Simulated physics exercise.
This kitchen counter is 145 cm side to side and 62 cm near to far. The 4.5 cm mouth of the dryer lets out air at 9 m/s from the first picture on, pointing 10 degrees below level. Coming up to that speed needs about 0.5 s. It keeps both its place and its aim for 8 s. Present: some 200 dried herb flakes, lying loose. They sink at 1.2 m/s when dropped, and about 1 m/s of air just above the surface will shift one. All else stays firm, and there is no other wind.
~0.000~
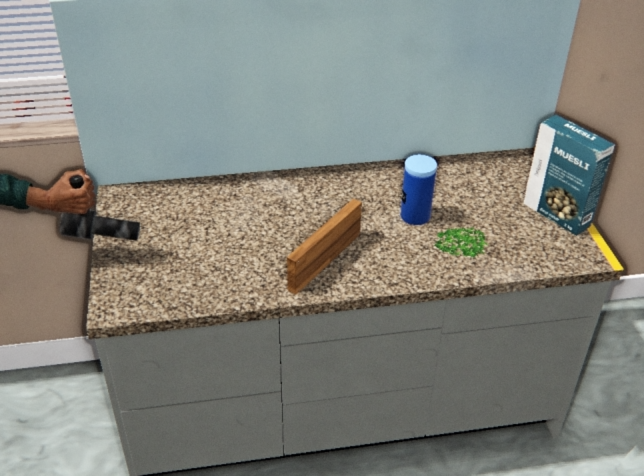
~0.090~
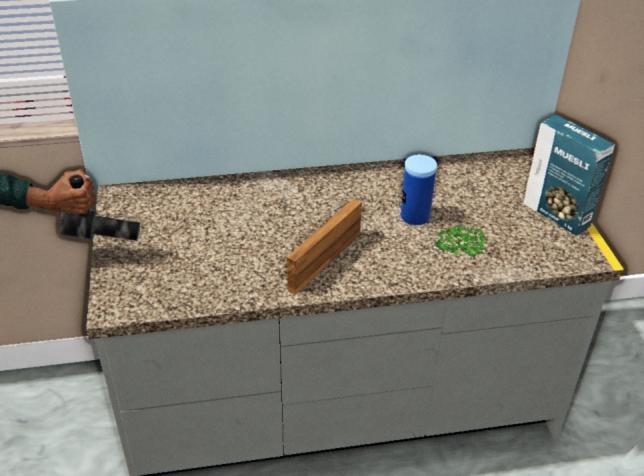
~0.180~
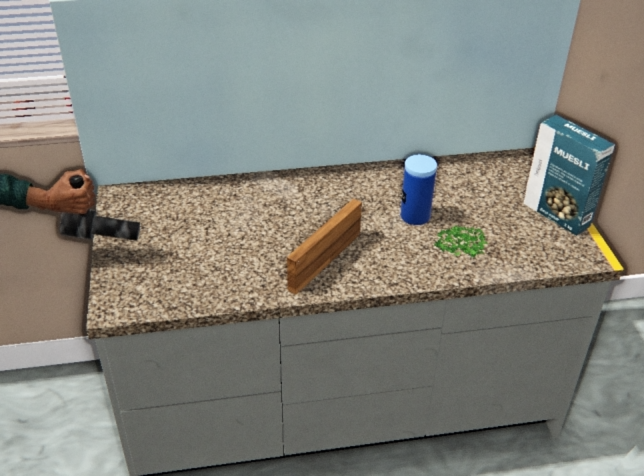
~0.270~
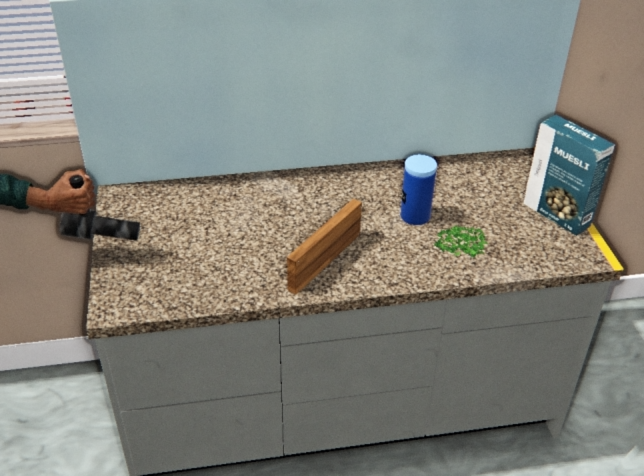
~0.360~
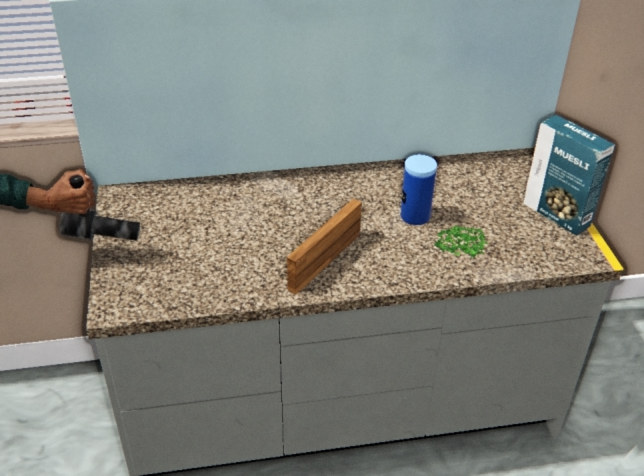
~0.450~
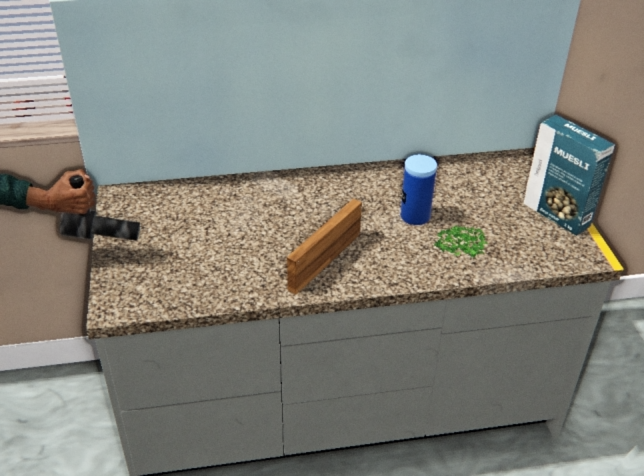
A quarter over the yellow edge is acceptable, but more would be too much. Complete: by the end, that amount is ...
Not reached.
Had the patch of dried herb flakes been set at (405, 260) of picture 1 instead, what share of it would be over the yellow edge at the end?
Share at the end: Near 0 %.
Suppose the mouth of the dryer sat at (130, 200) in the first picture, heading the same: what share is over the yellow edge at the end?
It would be near 0 %.
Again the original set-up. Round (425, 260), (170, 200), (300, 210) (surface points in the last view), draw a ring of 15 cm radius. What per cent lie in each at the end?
In order: About 70 %, then 0 %, then 0 %.
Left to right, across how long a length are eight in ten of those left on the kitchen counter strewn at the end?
Roughly 10 cm from left to right.
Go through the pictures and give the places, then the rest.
The middle of the dried herb flakes is near (461, 242), none has stirred yet and the mouth of the dryer is at (139, 231), in the first picture.
The middle of the dried herb flakes is near (461, 241), none has stirred yet and the yellow edge is centred on (578, 202), in the second picture.
The middle of the dried herb flakes is near (461, 241), none has stirred yet, the top of a jar is at (421, 164) and the top of a carton is at (577, 133), in the third picture.
The middle of the dried herb flakes is near (461, 241) and none has stirred yet, in the fourth picture.
The middle of the dried herb flakes is near (461, 241) and none has stirred yet, in the fifth picture.
The middle of the dried herb flakes is near (461, 241) and none has stirred yet, in the sixth picture.
After 1.6 s, 2 % are on the move or not yet settled, 0 % are over the yellow edge; the middle of those still in play is near (461, 241).
After 2.6 s, 2 % are on the move or not yet settled, 0 % are over the yellow edge; the middle of those still in play is near (461, 241).
After 4.4 s, 2 % are on the move or not yet settled, 0 % are over the yellow edge; the middle of those still in play is near (461, 241).
After 8.0 s, at the end, 0 % are over the yellow edge; the middle of those still in play is near (461, 241).
